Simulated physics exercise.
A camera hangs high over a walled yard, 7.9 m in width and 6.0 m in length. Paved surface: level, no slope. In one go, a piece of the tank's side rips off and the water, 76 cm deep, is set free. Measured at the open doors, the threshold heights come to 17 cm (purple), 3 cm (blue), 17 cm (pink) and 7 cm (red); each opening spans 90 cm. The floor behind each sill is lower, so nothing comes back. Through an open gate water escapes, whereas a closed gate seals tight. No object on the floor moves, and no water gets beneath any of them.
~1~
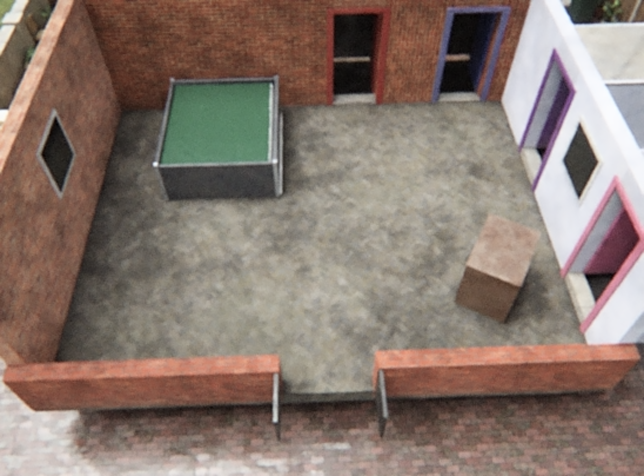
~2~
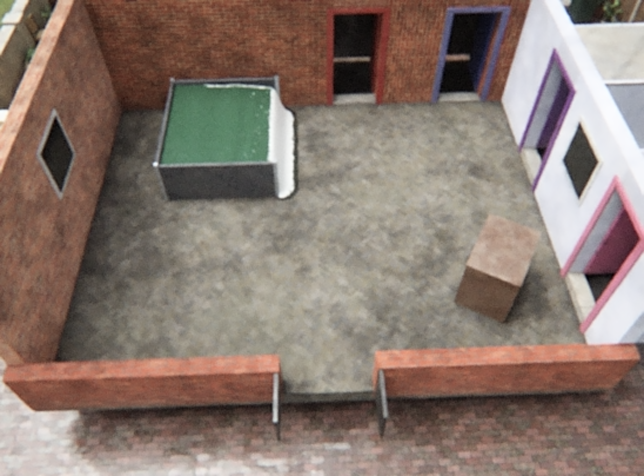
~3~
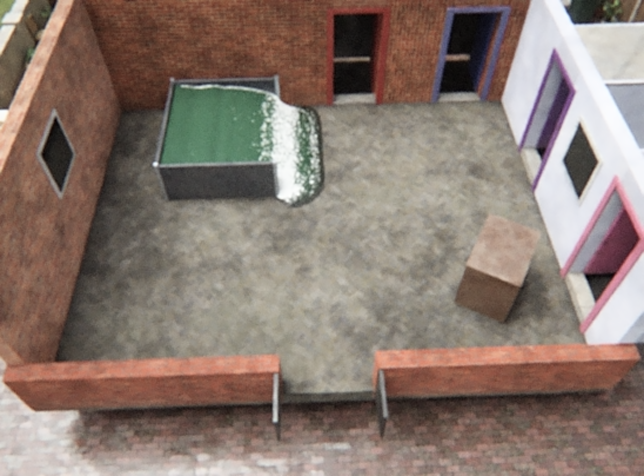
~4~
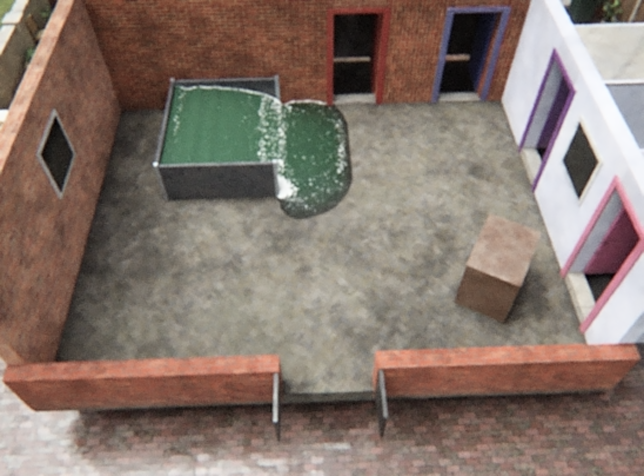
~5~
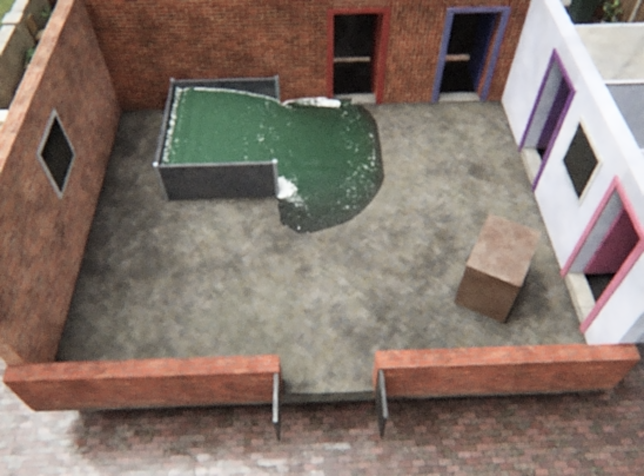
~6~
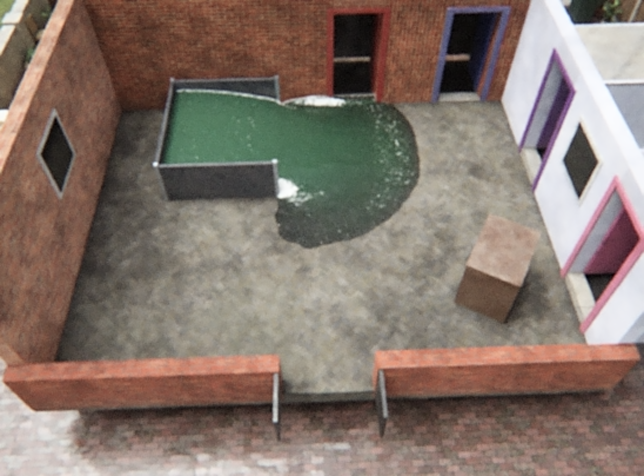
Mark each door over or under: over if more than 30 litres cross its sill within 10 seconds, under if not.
Marks: Purple door: Over; blue door: Over; pink door: Under; red door: Over.
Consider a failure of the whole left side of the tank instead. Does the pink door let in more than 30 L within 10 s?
In that case, pink door: Less than that.
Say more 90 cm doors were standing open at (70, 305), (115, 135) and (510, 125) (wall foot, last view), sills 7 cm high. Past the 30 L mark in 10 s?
Door 1: Lower; door 2: Lower; door 3: Higher.
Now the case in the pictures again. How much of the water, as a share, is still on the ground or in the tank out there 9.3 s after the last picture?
Close to 78 in a hundred remains.
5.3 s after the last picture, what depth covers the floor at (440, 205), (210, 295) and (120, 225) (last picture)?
12, 0 and 0 cm.
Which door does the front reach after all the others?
That's the pink door.
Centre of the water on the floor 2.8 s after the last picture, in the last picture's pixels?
I'd put it close to (401, 177).
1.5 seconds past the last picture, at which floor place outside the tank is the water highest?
Roughly pixel (493, 121).
Then, 0.7 s after the last picture water covers 40 % of the floor and is deepest (28 cm) near (288, 171); purple door 23 cm at the sill, 0 L in, blue door 7 cm at the sill, 0 L in, pink door not reached, red door 16 cm at the sill, 10 L in.
Then, 1.5 s after the last picture water covers 45 % of the floor and is deepest (48 cm) near (493, 121); purple door 34 cm at the sill, 46 L in, blue door 11 cm at the sill, 11 L in, pink door not reached, red door 15 cm at the sill, 40 L in.
Then, 2.8 s after the last picture water covers 50 % of the floor and is deepest (33 cm) near (495, 259); purple door 26 cm at the sill, 127 L in, blue door 19 cm at the sill, 132 L in, pink door 12 cm at the sill, 0 L in, red door 11 cm at the sill, 67 L in.
Then, 5.3 s after the last picture water covers 65 % of the floor and is deepest (18 cm) near (558, 356); purple door 10 cm at the sill, 143 L in, blue door 12 cm at the sill, 312 L in, pink door 11 cm at the sill, 1 L in, red door 6 cm at the sill, 75 L in.
Then, 9.3 s after the last picture water covers 95 % of the floor and is deepest (14 cm) near (61, 386); purple door 6 cm at the sill, 143 L in, blue door 7 cm at the sill, 390 L in, pink door 7 cm at the sill, 1 L in, red door 6 cm at the sill, 77 L in.
